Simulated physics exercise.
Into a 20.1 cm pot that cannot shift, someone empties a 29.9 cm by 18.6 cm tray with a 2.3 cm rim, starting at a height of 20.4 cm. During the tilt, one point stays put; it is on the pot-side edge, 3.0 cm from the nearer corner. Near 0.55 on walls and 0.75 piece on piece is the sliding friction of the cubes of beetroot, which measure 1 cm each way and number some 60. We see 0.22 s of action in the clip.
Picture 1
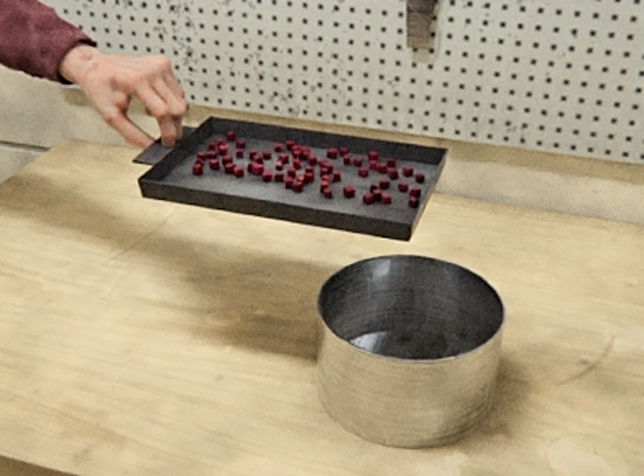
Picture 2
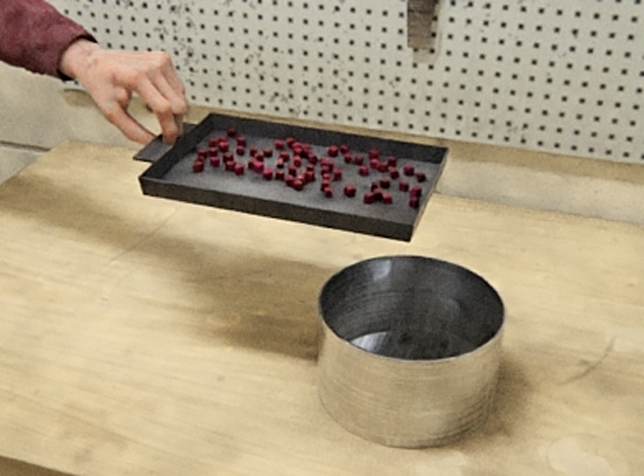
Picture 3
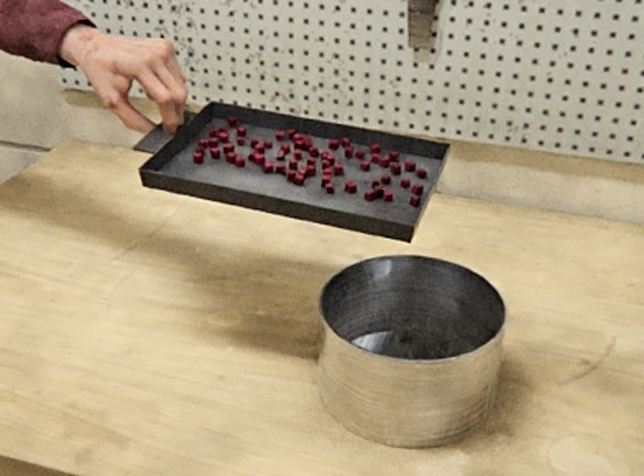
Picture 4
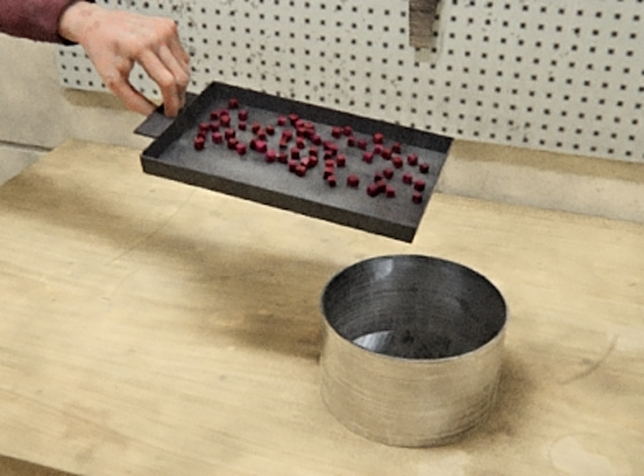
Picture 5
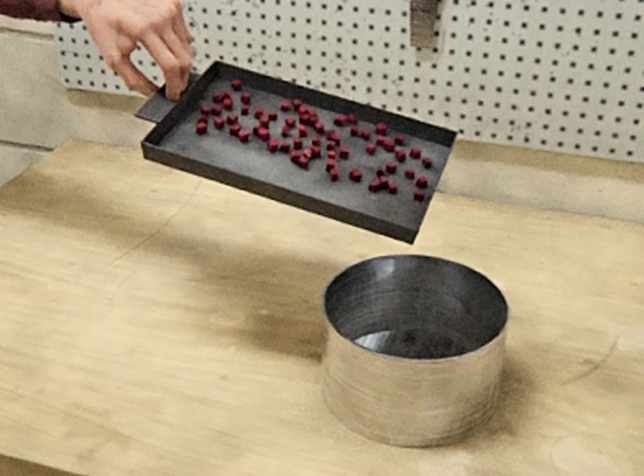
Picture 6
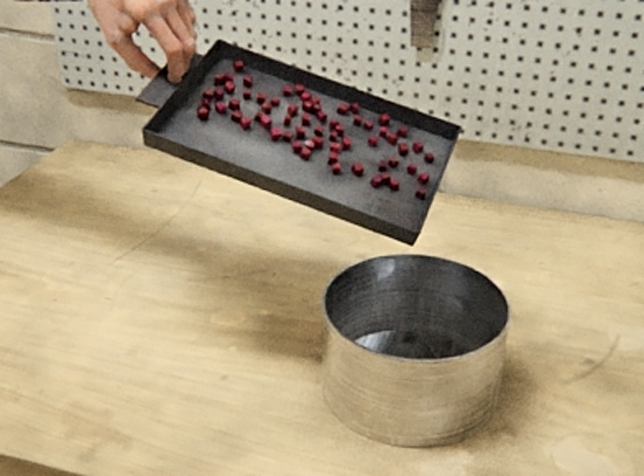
A dark tray of small red cubes tilts down rightward as a hand raises its left end.
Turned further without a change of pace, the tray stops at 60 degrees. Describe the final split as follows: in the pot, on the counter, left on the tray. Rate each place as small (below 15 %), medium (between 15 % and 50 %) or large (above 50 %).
Pot - medium; counter - small; tray - large.
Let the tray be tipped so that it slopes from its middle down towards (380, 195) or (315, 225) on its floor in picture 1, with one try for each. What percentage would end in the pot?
First try: Around 15 percent; second try: Around 15 percent.
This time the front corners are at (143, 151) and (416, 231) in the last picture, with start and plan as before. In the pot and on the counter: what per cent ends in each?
Pot 35; counter 5.
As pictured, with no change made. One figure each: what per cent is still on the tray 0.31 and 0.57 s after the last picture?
Estimates: 100; 70.
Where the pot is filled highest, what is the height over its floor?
It reaches roughly 1.0 cm.
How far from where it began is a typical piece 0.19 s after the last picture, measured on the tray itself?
Displacement on the tray: Roughly 0 cm.
Then, 0.19 s after the last picture, tilt 41 degrees; the tray holds 100 %, the pot 0 %.
Then, 0.31 s after the last picture, tilt 55 degrees; the tray holds 100 %, the pot 0 %.
Then, 0.57 s after the last picture, tilt 60 degrees; the tray holds 70 %, the pot 10 %.
In the end, pot 30 %, counter 5 %, tray 60 %.
